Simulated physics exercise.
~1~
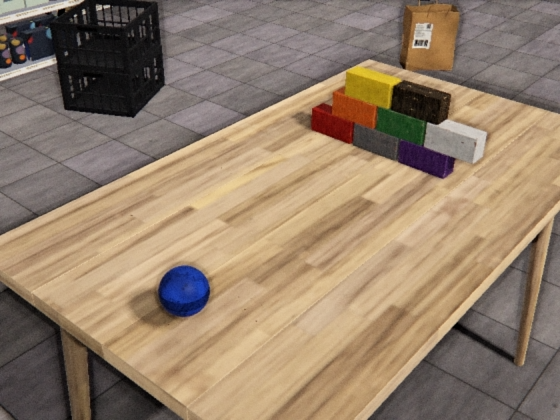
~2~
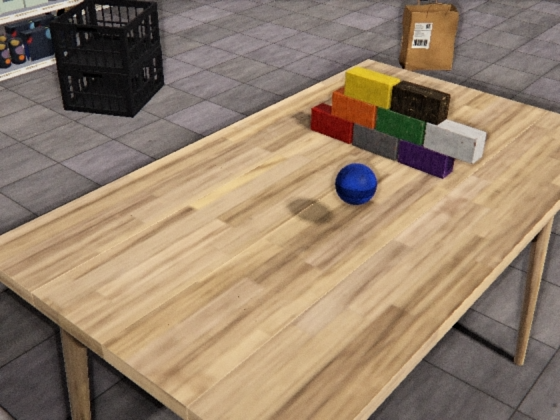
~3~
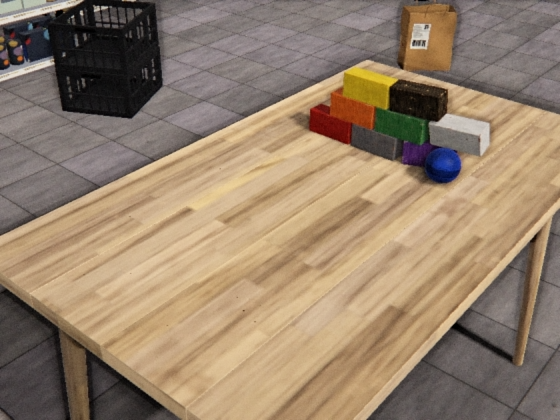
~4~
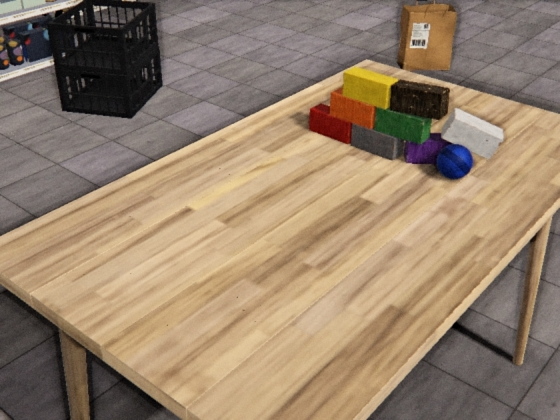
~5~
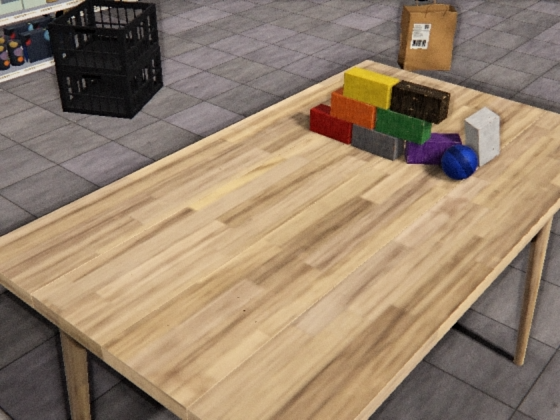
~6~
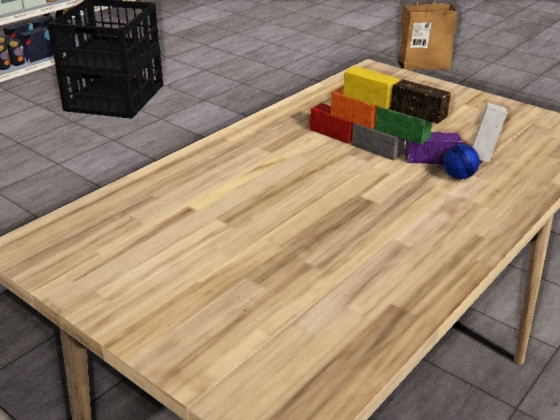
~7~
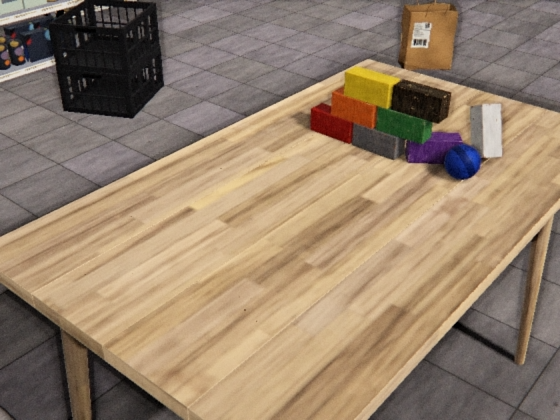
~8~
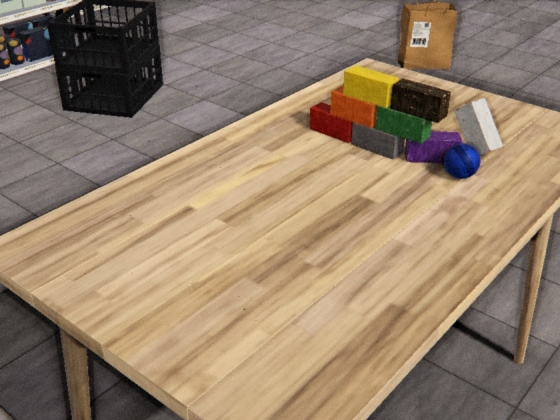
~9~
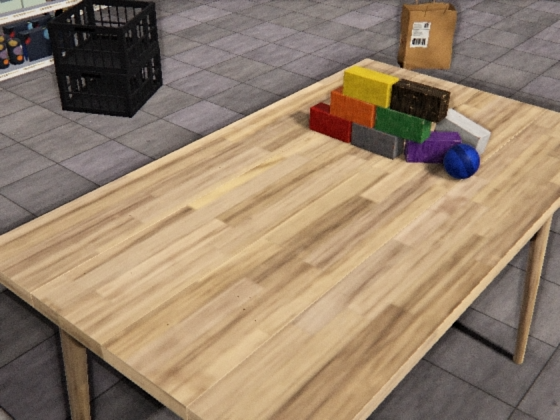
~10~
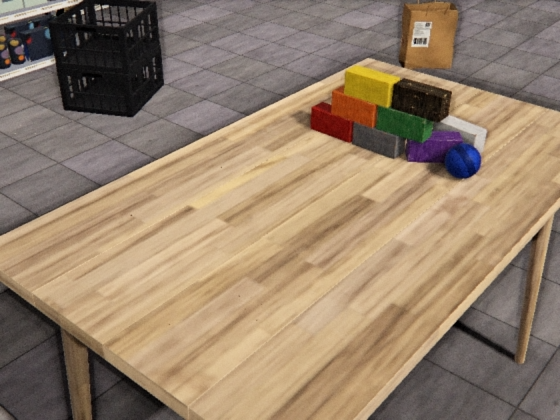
Wooden table with a blue ball flying right into stacked coloured blocks, tipping the white block over while the rest stay piled.
